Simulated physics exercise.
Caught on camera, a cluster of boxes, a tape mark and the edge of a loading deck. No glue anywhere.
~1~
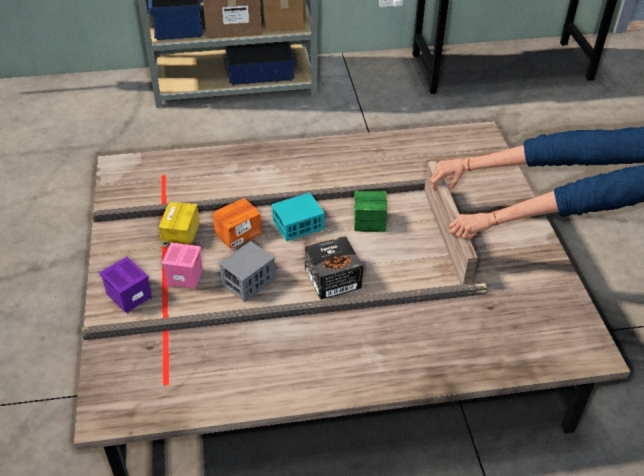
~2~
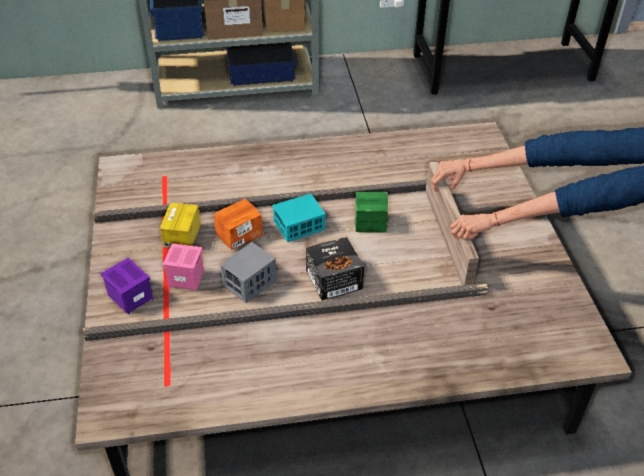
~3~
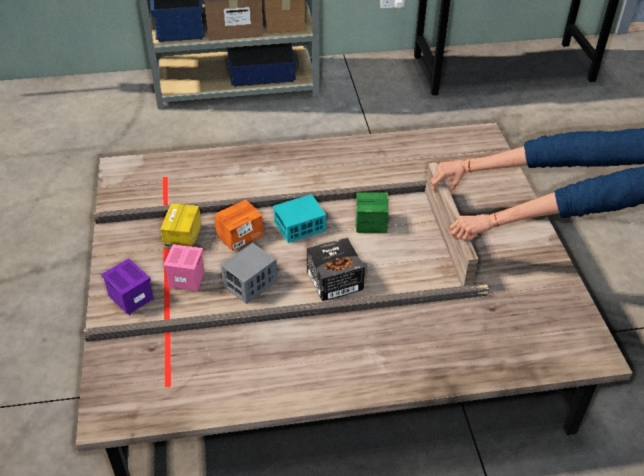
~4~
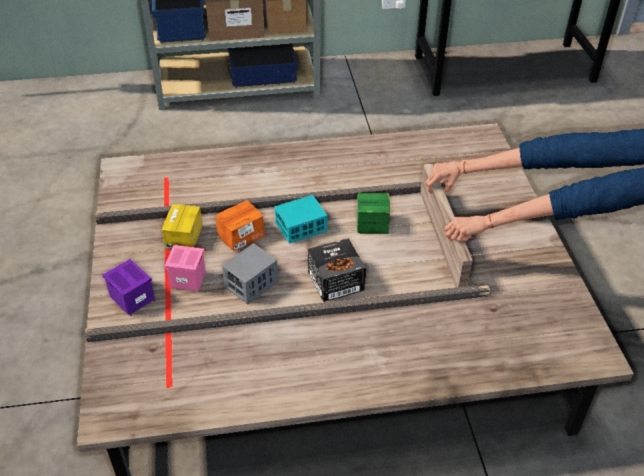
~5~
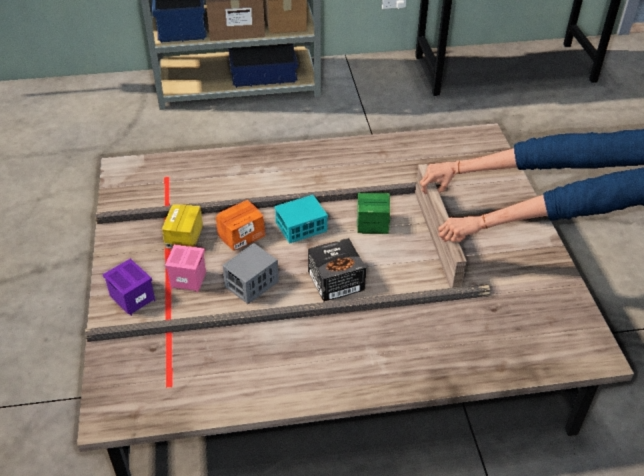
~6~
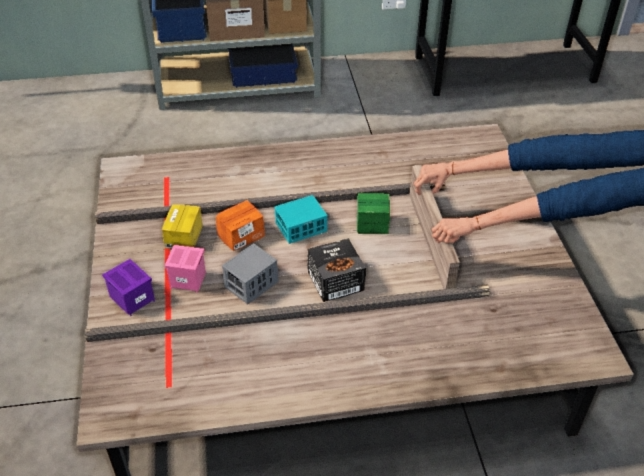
At first, two hands hold a wooden plank upright at the right of a table, with a cluster of colourful boxes to its left and a red line near the far-left ones. Then the hands slide the plank a short way left toward the green box, while the boxes stay put.
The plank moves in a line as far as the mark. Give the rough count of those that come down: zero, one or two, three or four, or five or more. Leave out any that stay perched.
As it turns out, the number that fall off is three or four.
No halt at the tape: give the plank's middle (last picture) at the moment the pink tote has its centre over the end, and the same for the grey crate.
At (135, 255) for the pink tote; at (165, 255) for the grey crate.
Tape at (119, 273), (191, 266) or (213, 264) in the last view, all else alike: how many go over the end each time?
Try by try, 6, 3 and 1.
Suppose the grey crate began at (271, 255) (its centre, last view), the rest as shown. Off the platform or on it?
From there it remains up.
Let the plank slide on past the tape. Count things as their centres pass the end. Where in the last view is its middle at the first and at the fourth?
About (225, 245), then (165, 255).
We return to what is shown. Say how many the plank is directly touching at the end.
In contact: 2.
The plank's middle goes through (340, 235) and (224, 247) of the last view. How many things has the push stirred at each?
First 4, then 8.
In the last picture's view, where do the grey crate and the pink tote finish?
First (90, 290), then (118, 255).
Soon after, none off yet; purple tote at rest near (130, 288); yellow parcel at rest near (183, 228); pink tote at rest near (187, 269).
After that, none off yet; purple tote at rest near (130, 288); yellow parcel displaced about its own width near (152, 226); pink tote displaced a little near (181, 268).
And then, none off yet; purple tote displaced about its own width near (101, 294); yellow parcel displaced well along near (88, 228); pink tote displaced well along near (138, 260).
In the end, the number that fall off is three or four; gone, orange parcel, yellow parcel and purple tote.
